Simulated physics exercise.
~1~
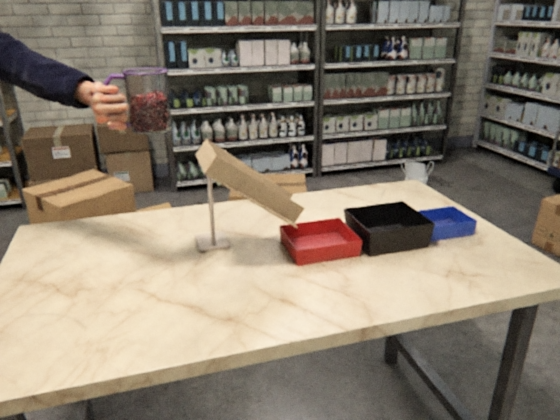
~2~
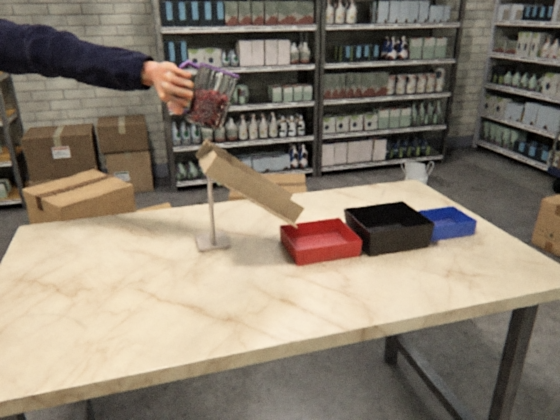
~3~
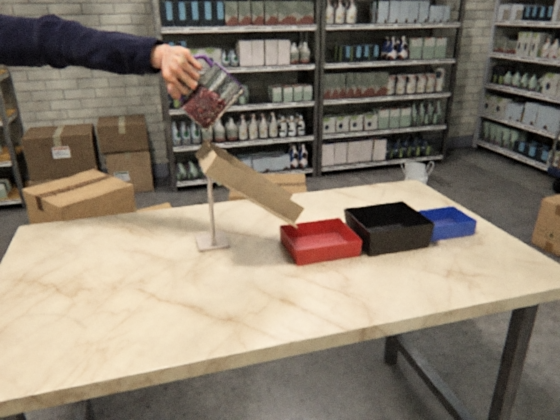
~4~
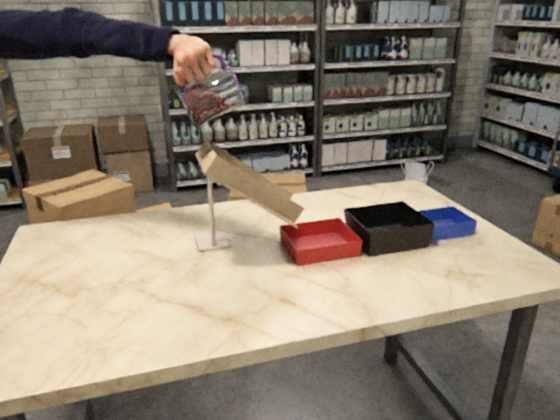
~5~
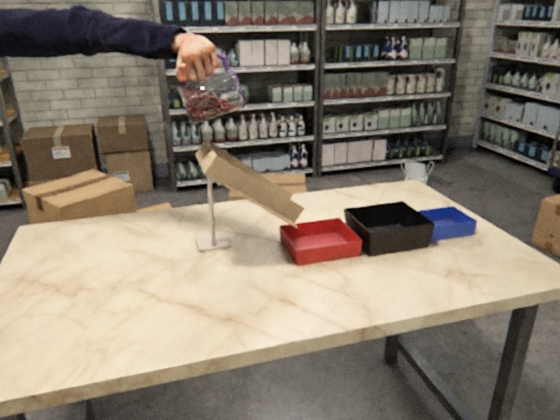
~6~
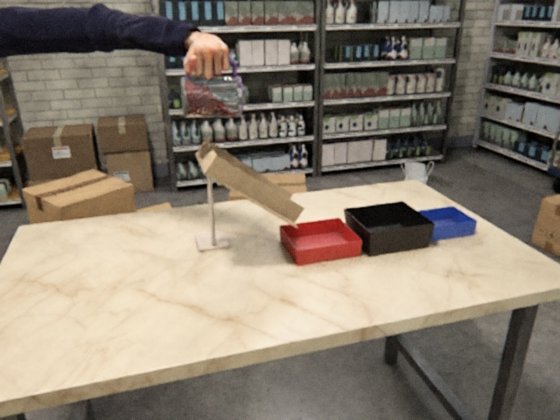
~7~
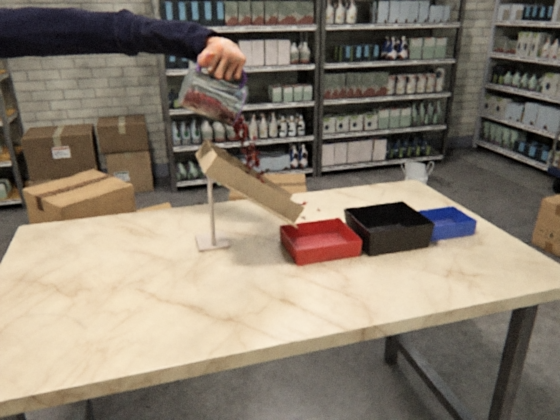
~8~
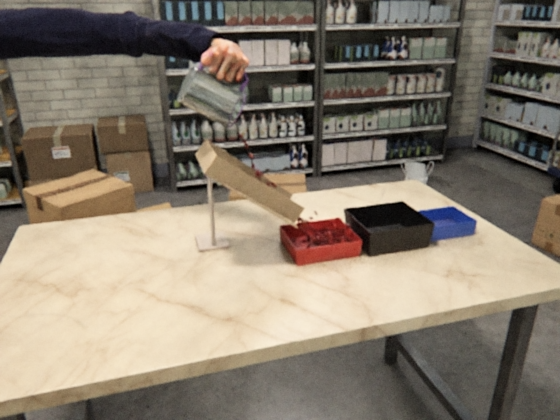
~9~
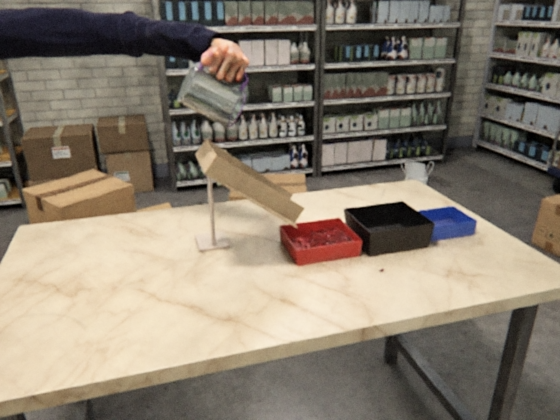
The clip opens with a hand holding a clear cup of dark red beans at the left of a marble-patterned table, where a sloping tan chute on a stand leads down toward a red tin, with black and blue tins beyond. The hand carries the cup right and tips it above the chute. It pauses with the beans still inside, then tilts the cup further. Beans spill onto the chute, slide down to the right and gather in the red tin. At the end, the hand holds the emptied cup tipped over, the beans rest in the red tin, and a tiny dark speck lies on the table nearby.
